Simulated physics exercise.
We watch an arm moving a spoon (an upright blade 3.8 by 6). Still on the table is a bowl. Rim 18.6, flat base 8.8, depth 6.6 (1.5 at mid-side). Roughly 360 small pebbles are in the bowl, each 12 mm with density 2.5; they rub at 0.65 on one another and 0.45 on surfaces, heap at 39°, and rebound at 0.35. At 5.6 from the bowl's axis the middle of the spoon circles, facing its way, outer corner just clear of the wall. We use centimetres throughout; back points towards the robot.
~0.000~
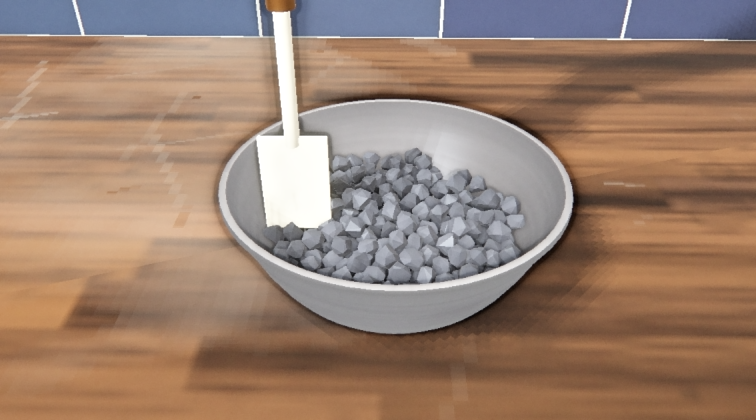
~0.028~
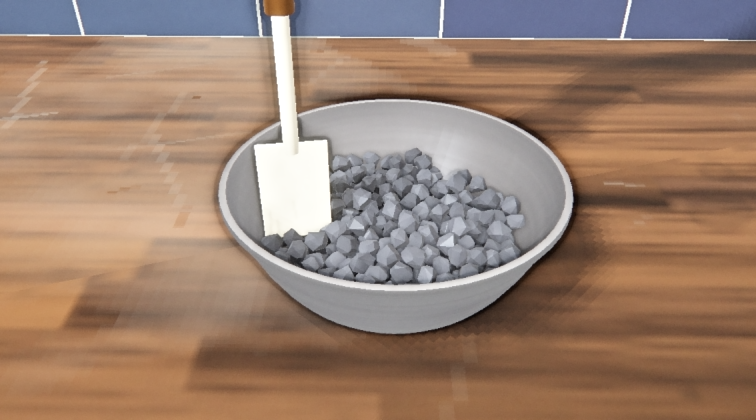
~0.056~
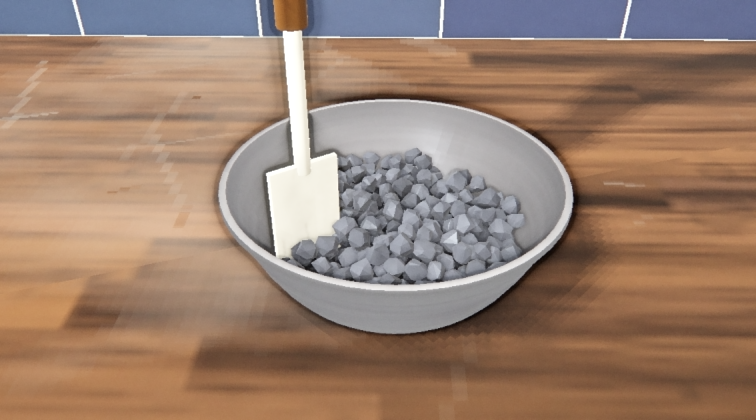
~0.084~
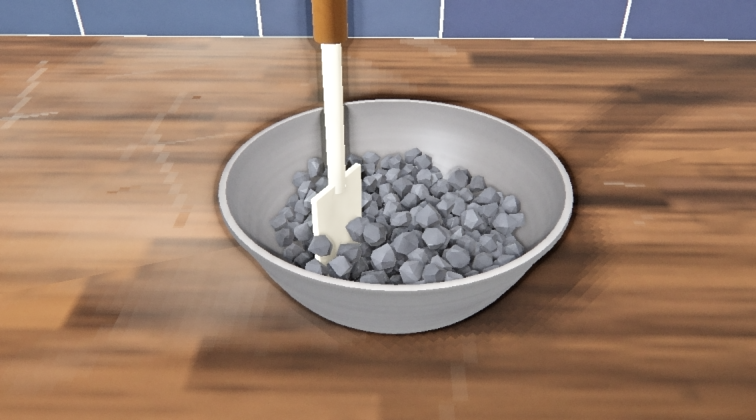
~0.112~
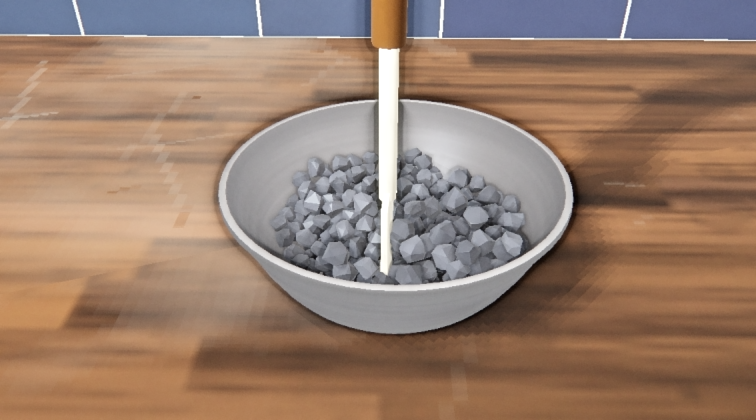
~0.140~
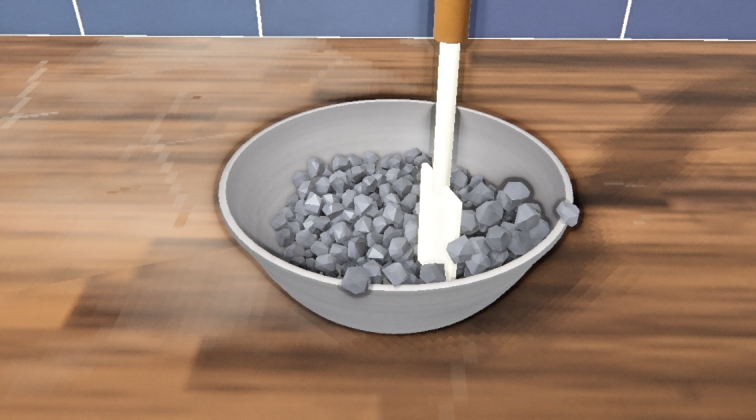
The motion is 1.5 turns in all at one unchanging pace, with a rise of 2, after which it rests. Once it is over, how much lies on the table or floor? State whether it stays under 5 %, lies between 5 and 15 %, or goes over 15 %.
It goes over 15 %.
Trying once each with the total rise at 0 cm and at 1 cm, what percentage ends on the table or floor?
Some 40 and some 30 per cent.
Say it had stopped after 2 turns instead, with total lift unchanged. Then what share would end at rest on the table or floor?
Then some 30 per cent.
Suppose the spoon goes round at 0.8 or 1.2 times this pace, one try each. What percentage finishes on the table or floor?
First try close to 20, second close to 25, in per cent.
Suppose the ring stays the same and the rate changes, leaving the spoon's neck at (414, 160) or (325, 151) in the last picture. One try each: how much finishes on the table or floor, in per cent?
About 20 and 10 %.
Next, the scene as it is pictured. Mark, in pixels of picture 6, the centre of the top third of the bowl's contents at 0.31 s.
The top third is centred near (365, 172) in the last picture.
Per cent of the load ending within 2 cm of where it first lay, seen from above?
About 55 %.
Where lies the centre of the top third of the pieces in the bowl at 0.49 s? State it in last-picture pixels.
The centre is close to (380, 236).
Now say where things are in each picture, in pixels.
Spoon neck at (290, 112), 0° round; upper third of the load around (390, 221), from x 275 to 515, top at y 155; 362 in the bowl, in the first picture.
Spoon neck at (289, 118), 9° round; upper third of the load around (391, 222), from x 270 to 515, top at y 155, in the second picture.
Spoon neck at (301, 137), 34° round; upper third of the load around (395, 227), from x 280 to 515, top at y 155, in the third picture.
Spoon neck at (336, 154), 60° round; upper third of the load around (412, 229), from x 280 to 515, top at y 155, in the fourth picture.
Spoon neck at (388, 161), 86° round; upper third of the load around (429, 230), from x 280 to 515, top at y 155; 361 in the bowl, 1 in flight or on the tool, in the fifth picture.
Spoon neck at (443, 155), 112° round; upper third of the load around (454, 221), from x 280 to 565, top at y 155; 359 in the bowl, 3 in flight or on the tool, in the sixth picture.
By 0.31 s, 276° round, highest piece 13 above the table; 307 in the bowl, 18 on the table or floor, 37 in flight or on the tool.
By 0.49 s, 79° round, highest piece 9 above the table; 275 in the bowl, 70 on the table or floor, 17 in flight or on the tool.
By 0.78 s, 180° round, highest piece 4 above the table; 273 in the bowl, 89 on the table or floor.
By 1.48 s, 180° round, highest piece 4 above the table; 273 in the bowl, 89 on the table or floor.
Final count, 273 in the bowl, 89 on the table or floor. That is 25 % on the table or floor.
